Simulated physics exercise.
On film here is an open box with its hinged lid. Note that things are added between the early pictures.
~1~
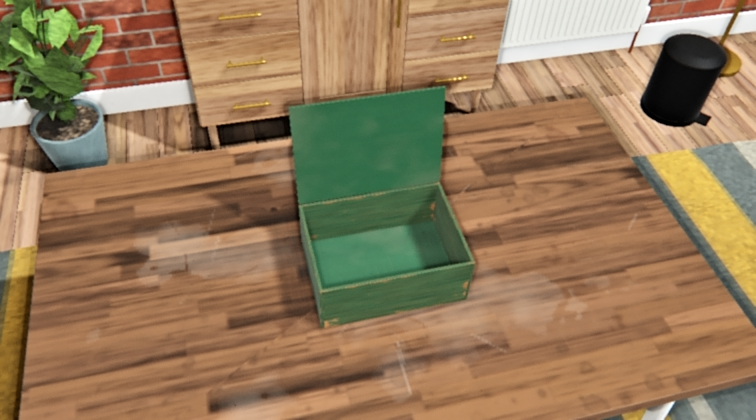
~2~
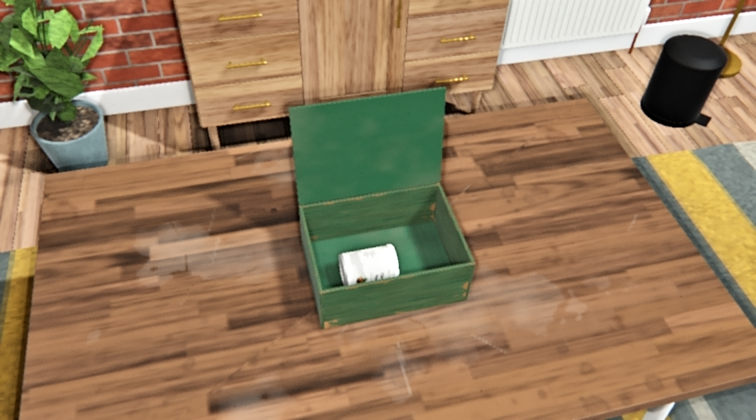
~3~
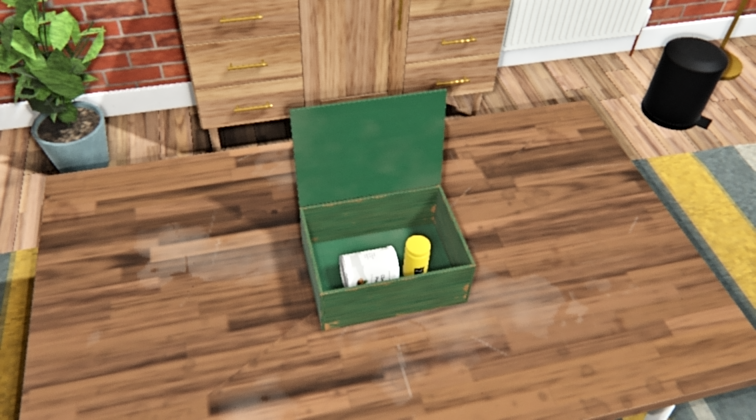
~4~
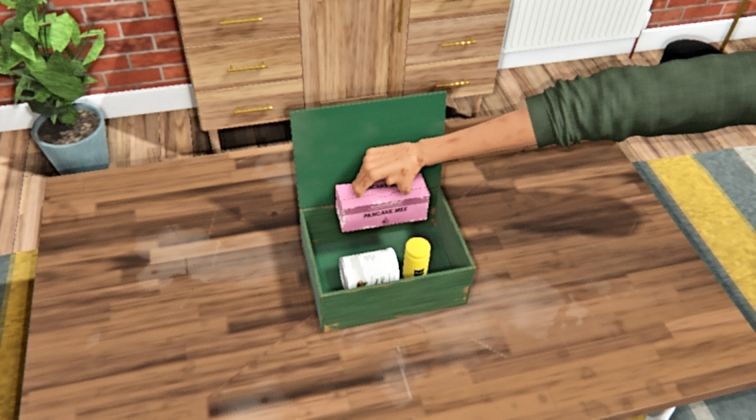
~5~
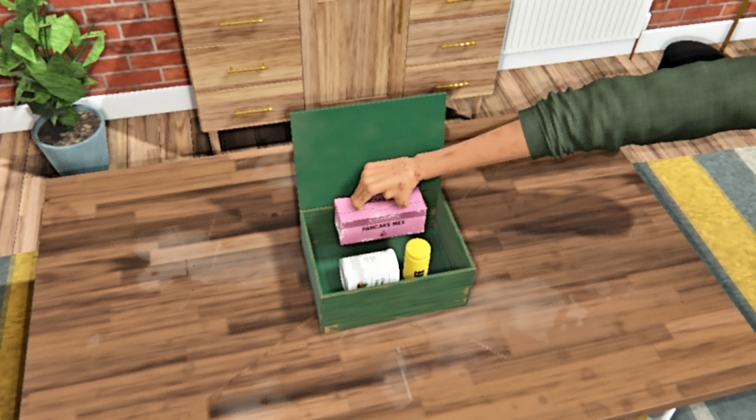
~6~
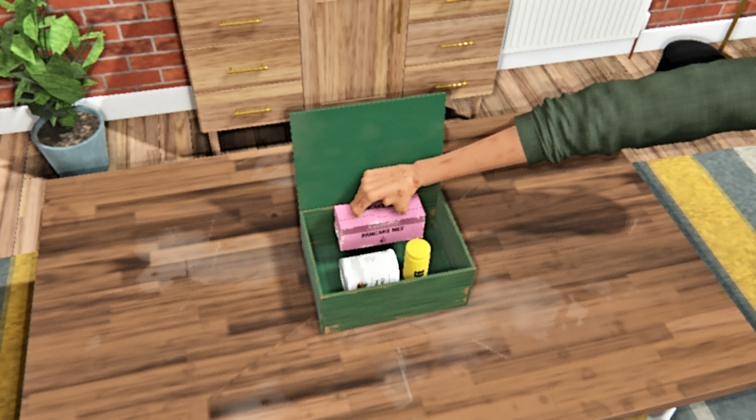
Green hinged box on a wooden table gaining a white tin, then a yellow container, before a hand lowers in a pink carton.
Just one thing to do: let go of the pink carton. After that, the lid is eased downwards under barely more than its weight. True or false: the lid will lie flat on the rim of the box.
True.
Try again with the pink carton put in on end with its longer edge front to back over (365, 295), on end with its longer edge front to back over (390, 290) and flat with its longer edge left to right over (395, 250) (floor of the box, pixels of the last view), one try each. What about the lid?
With the first placement the lid remains open; with the second, it remains open; with the third, it ends up closed.
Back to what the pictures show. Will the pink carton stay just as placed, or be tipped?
As it turns out, the pink carton keeps its original angle.
Then, 0.80 s on from there, lid starting down; pink carton shifted a little near (376, 239); white tin shifted a little.
Then, 1.60 s on from there, lid 59° above the rim; pink carton shifted a little near (376, 239); white tin shifted about its own width.
Then, 2.10 s on from there, lid 21° above the rim; pink carton shifted a little near (376, 239); white tin shifted about its own width.
In the end, lid shut; moved from the start, white tin and pink carton; yellow shaker unmoved. At the end, from the last picture's camera, pink carton near (376, 239).
